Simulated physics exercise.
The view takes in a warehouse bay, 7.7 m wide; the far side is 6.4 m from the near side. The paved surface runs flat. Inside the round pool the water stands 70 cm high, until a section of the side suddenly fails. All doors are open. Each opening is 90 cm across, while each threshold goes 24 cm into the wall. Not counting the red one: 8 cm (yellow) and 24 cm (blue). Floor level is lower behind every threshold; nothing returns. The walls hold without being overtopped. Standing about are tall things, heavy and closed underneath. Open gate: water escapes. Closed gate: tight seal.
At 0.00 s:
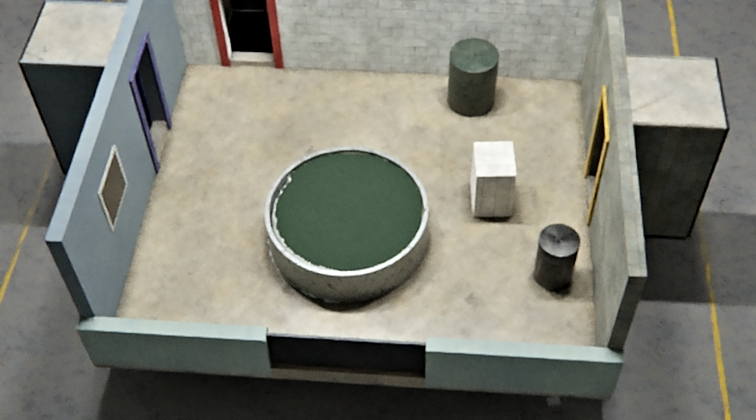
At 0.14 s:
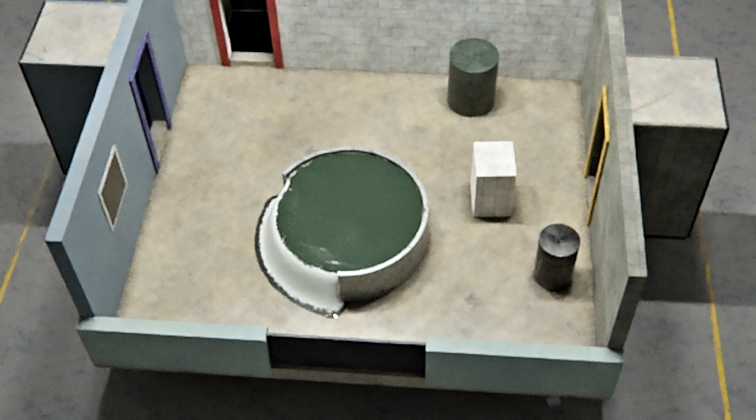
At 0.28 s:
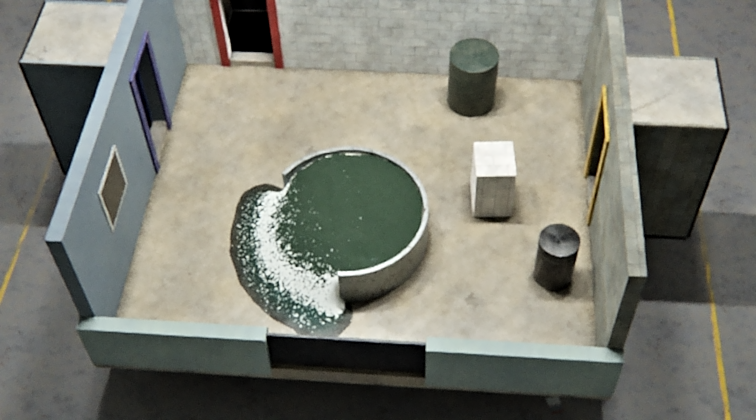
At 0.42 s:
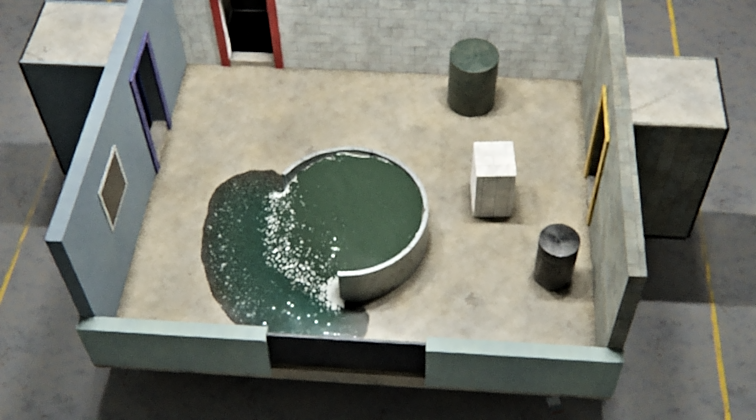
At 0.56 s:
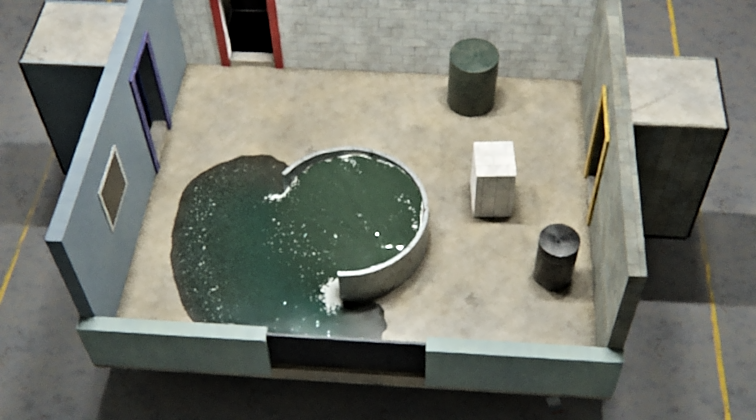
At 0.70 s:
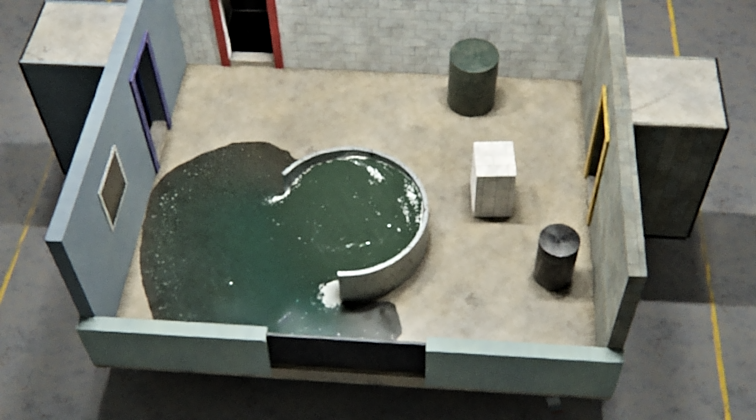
Dark green water burst through the lower-left side of a round pool in a small walled room, first as a white, foamy rush, then spread across the floor toward the left wall in a widening puddle.
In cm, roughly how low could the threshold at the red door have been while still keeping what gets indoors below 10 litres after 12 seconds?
About 22 cm.
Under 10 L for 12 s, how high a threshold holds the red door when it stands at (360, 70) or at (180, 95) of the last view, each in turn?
10.5 and 17 cm.
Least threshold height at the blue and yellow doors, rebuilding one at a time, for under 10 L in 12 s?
Some 12.0 cm for blue, some 10.0 cm for yellow.
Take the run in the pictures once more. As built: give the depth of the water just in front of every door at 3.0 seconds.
In cm - yellow: 0, red: 10, blue: 13.
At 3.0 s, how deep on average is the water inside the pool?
The mean depth is about 16 cm.
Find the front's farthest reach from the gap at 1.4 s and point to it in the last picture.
Close to pixel (176, 106).
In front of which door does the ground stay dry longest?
That's the yellow one, it comes last.
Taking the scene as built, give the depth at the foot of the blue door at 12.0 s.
About 7.0 cm.
After 1.4 s water covers 30 % of the floor, deepest (58 cm) near (120, 345); it has not reached the red door.
After 3.0 s water covers 50 % of the floor, deepest (36 cm) near (109, 344); 10 cm at the red door, 0 litres in over its 14 cm threshold.
After 12.0 s water covers 100 % of the floor, deepest (13 cm) near (579, 154); 8 cm at the red door, 81 litres in over its 14 cm threshold.
At the red door as built, the water arrived by 2.7 s and peaked near 27 cm at 4.4 s.
With a threshold of 20.5 cm, 18 litres would have come in within the 12 s; with 24 cm, 5 litres. So under 10 litres takes about 22 cm.
